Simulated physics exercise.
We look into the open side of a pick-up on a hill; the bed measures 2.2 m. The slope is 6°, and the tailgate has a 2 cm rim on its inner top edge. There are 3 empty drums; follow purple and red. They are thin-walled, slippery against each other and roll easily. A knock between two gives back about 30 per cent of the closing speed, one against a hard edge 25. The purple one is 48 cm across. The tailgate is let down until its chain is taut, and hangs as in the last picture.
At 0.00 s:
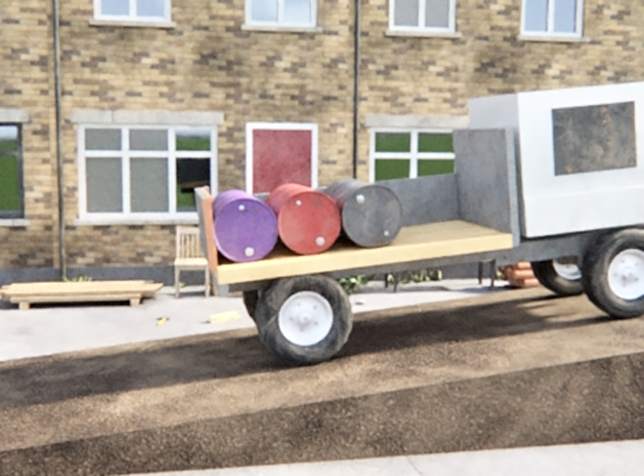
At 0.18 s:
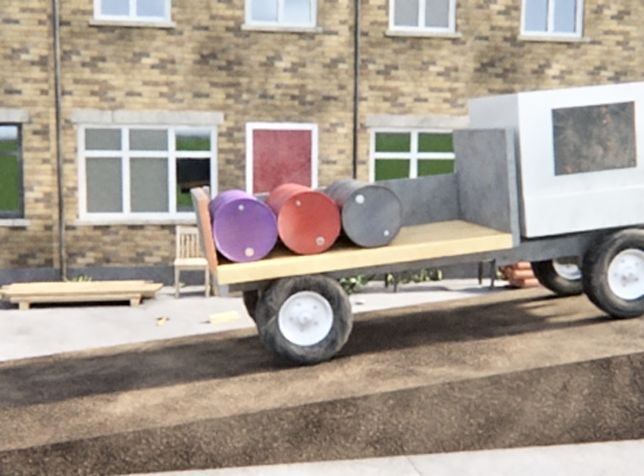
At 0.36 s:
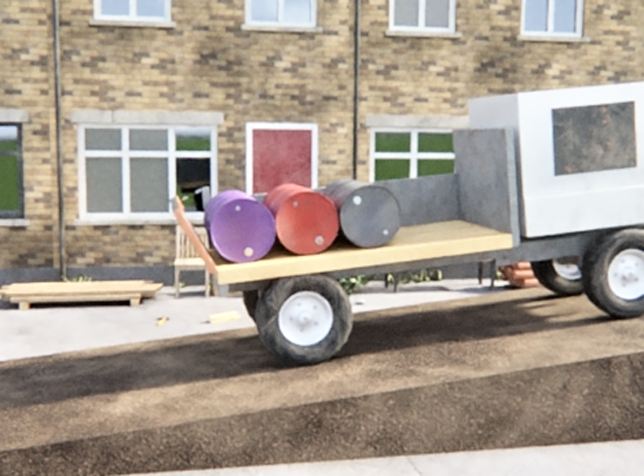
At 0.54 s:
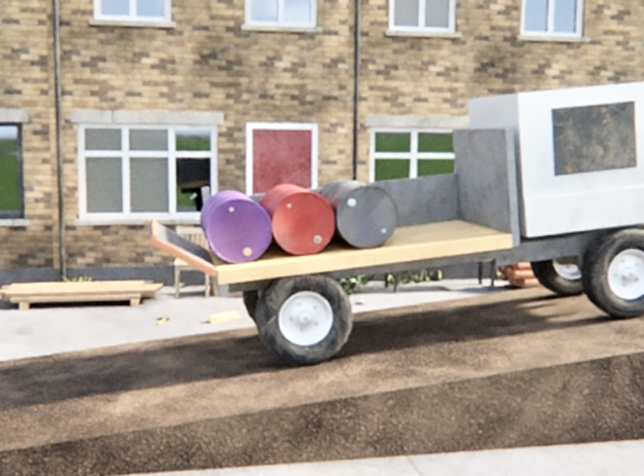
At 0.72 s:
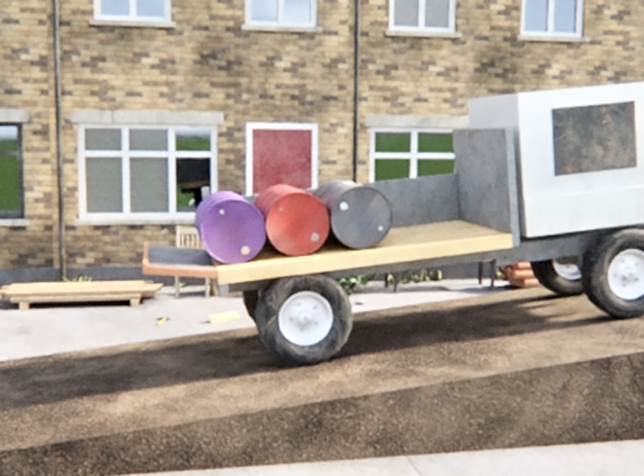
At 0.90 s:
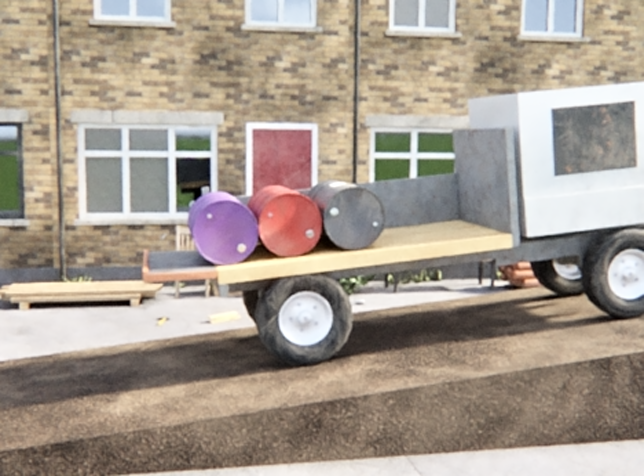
At first, purple, red and grey drums lie side by side on the bed of a truck parked on a slope, against the nearly upright tailgate at left. The tailgate swings down and outward until it is roughly level, while the drums roll a short way left together.
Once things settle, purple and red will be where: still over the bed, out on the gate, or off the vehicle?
The purple drum ends off the vehicle, the red ends off the vehicle.
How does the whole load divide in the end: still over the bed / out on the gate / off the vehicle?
In that order: 0, 0, 3.
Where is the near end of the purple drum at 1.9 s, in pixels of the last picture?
Around (155, 235).
Then, 1.9 s in, purple is on the gate, 40 cm past the hinge, rolling left; red is on the bed, 10 cm short of the hinge, rolling left; 0 out so far.
Then, 3.2 s in, purple is out on the ground; red is dropping off the gate; 2 out so far.
In the end (7.6 s), purple is off the vehicle; red is out on the ground; 3 out so far.
